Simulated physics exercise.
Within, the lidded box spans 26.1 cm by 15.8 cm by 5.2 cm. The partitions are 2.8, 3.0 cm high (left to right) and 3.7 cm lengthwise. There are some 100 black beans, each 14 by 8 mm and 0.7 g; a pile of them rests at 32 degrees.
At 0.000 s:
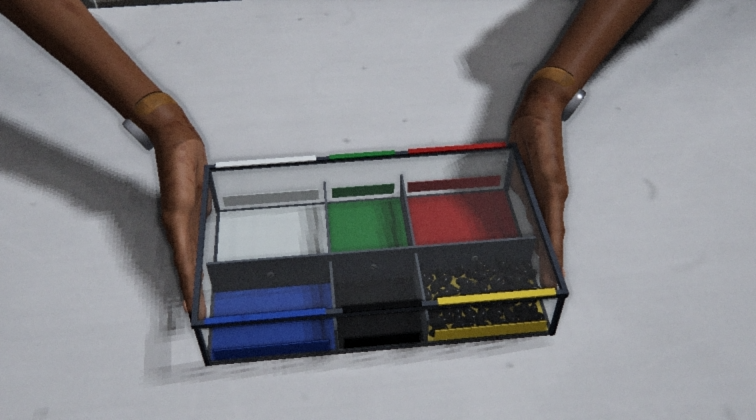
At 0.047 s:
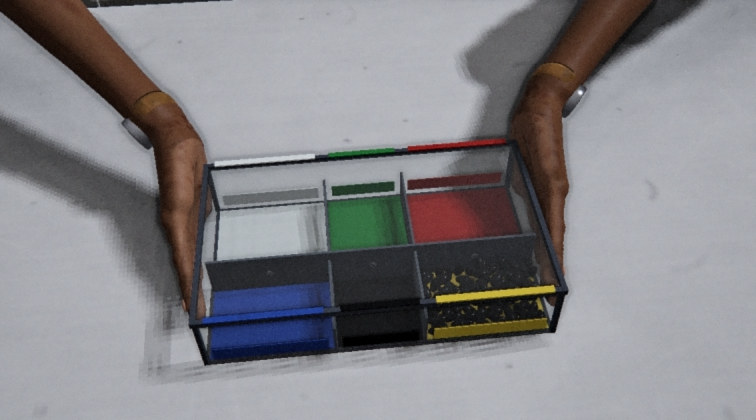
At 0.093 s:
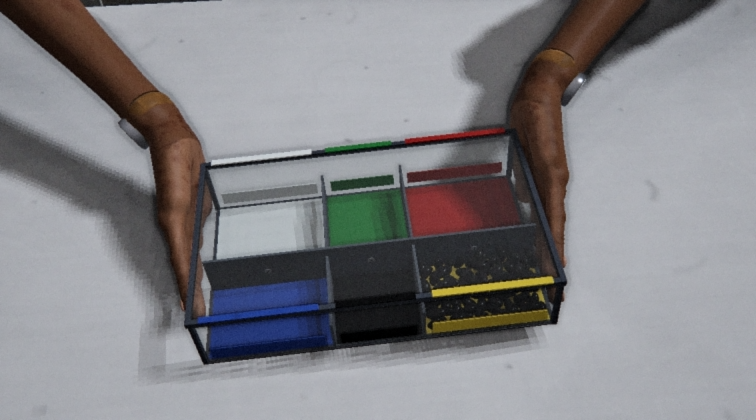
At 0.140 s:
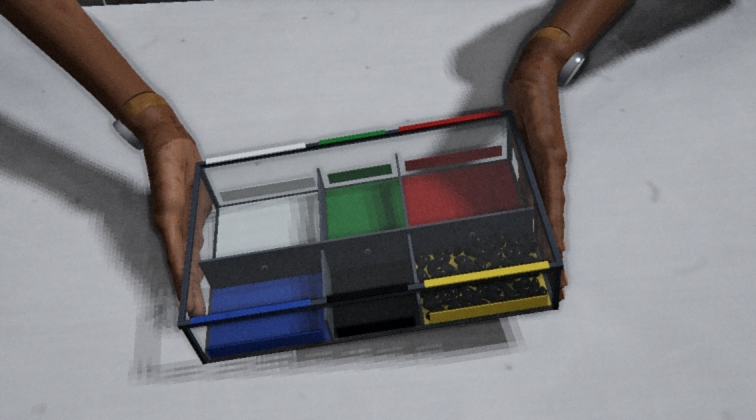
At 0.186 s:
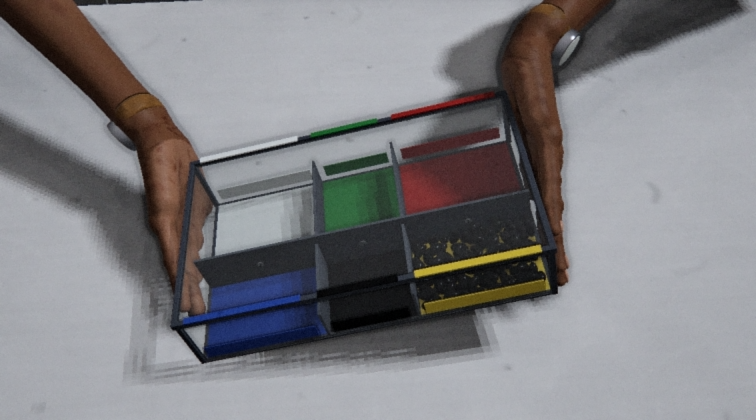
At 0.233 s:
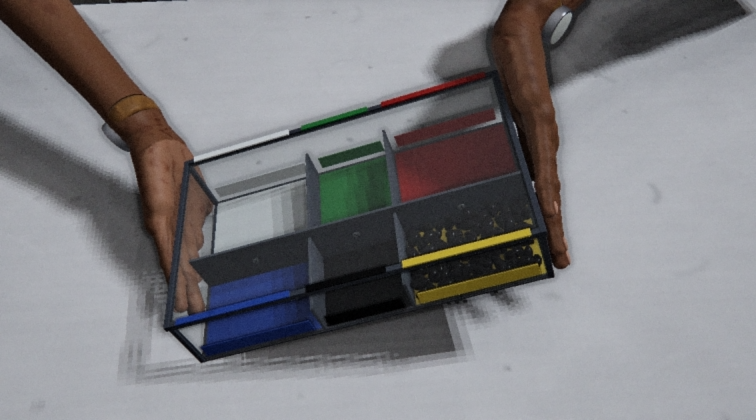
Two hands, one at each end, hold a clear, dark-edged box over a pale grey surface, seen from above at a slant by a still camera. Inside, white, green and red compartments line the back, and blue, black and yellow ones the front, with small dark pieces scattered over the yellow. The hands tilt the box, slowly then faster, raising its right end while its left front corner stays low.
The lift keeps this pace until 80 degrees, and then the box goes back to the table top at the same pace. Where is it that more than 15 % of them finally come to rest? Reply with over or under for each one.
Red: Under, blue: Over, green: Under, yellow: Over, white: Under, black: Over.
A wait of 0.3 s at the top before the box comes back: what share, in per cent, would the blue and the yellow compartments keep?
In per cent: Blue 50; yellow 45.
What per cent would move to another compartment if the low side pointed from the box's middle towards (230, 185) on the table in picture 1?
Estimate: Near 35 per cent.
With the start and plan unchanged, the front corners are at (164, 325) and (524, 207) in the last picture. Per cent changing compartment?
I'd put it at about 55 per cent.
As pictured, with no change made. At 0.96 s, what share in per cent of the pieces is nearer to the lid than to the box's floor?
Roughly 50 per cent.
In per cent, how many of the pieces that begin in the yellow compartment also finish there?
Around 40 percent stays put.
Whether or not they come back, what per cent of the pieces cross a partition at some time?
Around 65 percent.
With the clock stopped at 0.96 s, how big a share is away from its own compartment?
About 25 percent.
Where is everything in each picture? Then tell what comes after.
Box tilt 0 degrees, front corners at (197, 323) and (562, 291); yellow 100 %, in the first picture.
Box tilt 1 degrees, front corners at (195, 322) and (561, 289), in the second picture.
Box tilt 4 degrees, front corners at (191, 322) and (560, 279), lowest corner left front, in the third picture.
Box tilt 8 degrees, front corners at (184, 323) and (556, 264), lowest corner left front, in the fourth picture.
Box tilt 13 degrees, front corners at (177, 323) and (549, 247), lowest corner left front, in the fifth picture.
Box tilt 17 degrees, front corners at (171, 324) and (539, 230), lowest corner left front; yellow 100 %. The box's pace is about 100 degrees a second, in the sixth picture.
After 0.96 s, tilt 79 degrees; blue 5 %, yellow 75 %, black 15 %.
After 1.44 s, tilt 34 degrees; blue 40 %, yellow 35 %, black 25 %.
After 1.99 s, tilt 0 degrees; blue 40 %, yellow 35 %, black 25 %.
At rest (2.5 s), red 0 %, blue 40 %, green 0 %, yellow 35 %, white 0 %, black 25 %.
